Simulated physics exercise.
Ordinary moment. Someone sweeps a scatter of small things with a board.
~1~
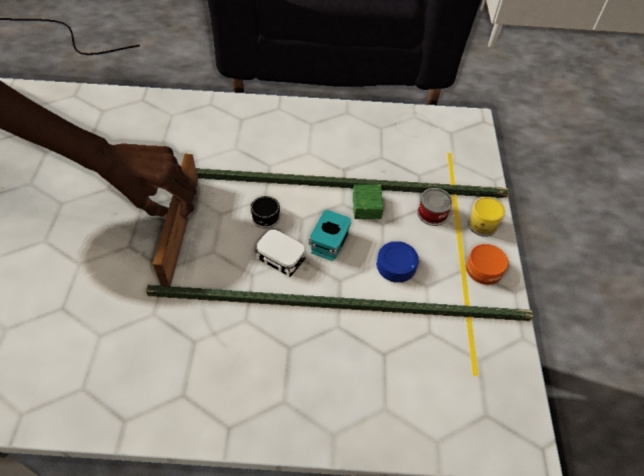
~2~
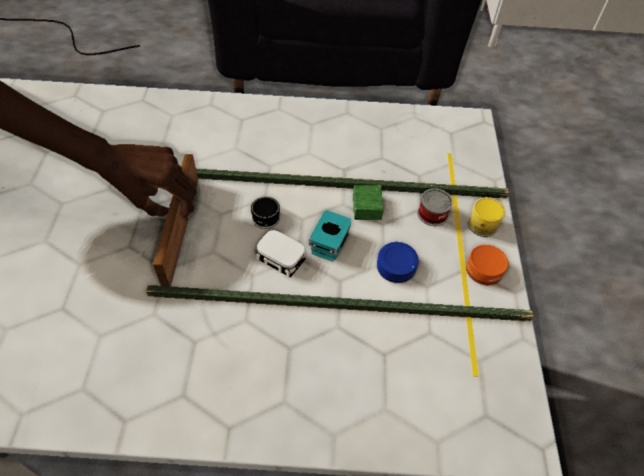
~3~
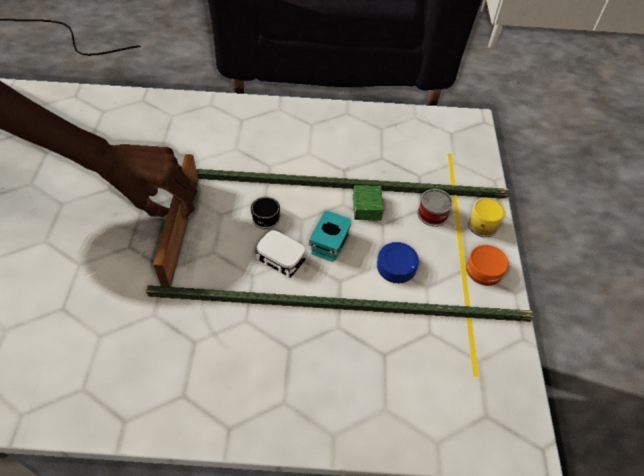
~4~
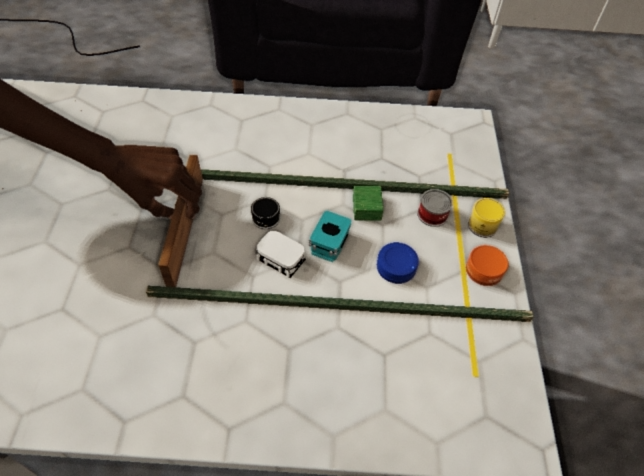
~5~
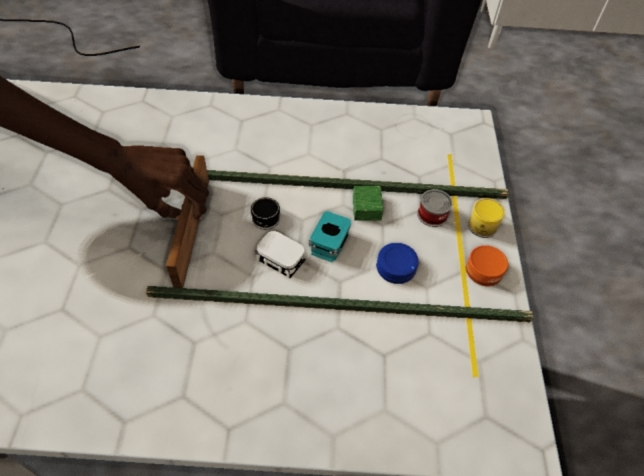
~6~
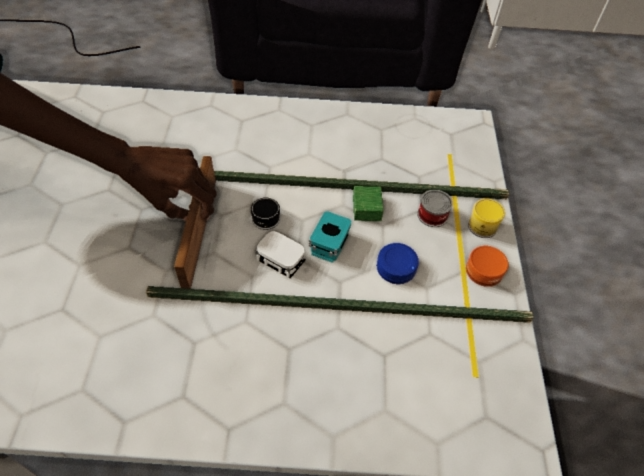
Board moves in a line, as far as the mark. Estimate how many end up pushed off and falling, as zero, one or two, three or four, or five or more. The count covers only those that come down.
One or two end up falling off.
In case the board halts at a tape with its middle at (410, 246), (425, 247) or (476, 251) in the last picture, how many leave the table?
The counts: 0, 0 and 4.
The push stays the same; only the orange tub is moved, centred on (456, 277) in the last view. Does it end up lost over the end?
What happens is that the orange tub leaves.
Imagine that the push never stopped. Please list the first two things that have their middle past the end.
Those two are the orange tub and the yellow tin, in that order.
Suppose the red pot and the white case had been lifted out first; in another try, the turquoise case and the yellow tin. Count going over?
Result: 0, then 1.
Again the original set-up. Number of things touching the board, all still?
That comes to 4.
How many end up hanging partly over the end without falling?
The total here is 2.
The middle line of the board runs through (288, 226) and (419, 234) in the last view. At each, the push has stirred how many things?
At the first point the count is 3, at the second it's 8.
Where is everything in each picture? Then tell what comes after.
Yellow tin (486, 217); orange tub (487, 264); red pot (435, 207); board (178, 217); tape (461, 248), in the first picture.
Orange tub (487, 265); board (178, 218), in the second picture.
Red pot (435, 208); turquoise case (331, 236), in the third picture.
Yellow tin (486, 218); green block (368, 203), in the fourth picture.
Orange tub (486, 266); black pot (266, 214), in the fifth picture.
Yellow tin (486, 219); orange tub (487, 266); red pot (435, 209); board (197, 220); tape (461, 249), in the sixth picture.
Early on, none off yet; yellow tin at rest near (486, 219); orange tub at rest near (487, 266); red pot at rest near (435, 209).
A while later, none off yet; yellow tin moving near (492, 220); orange tub travelled a little near (503, 266); red pot travelled about its own width near (463, 209).
Finally, the number that fall off is one or two; lost, orange tub and yellow tin.
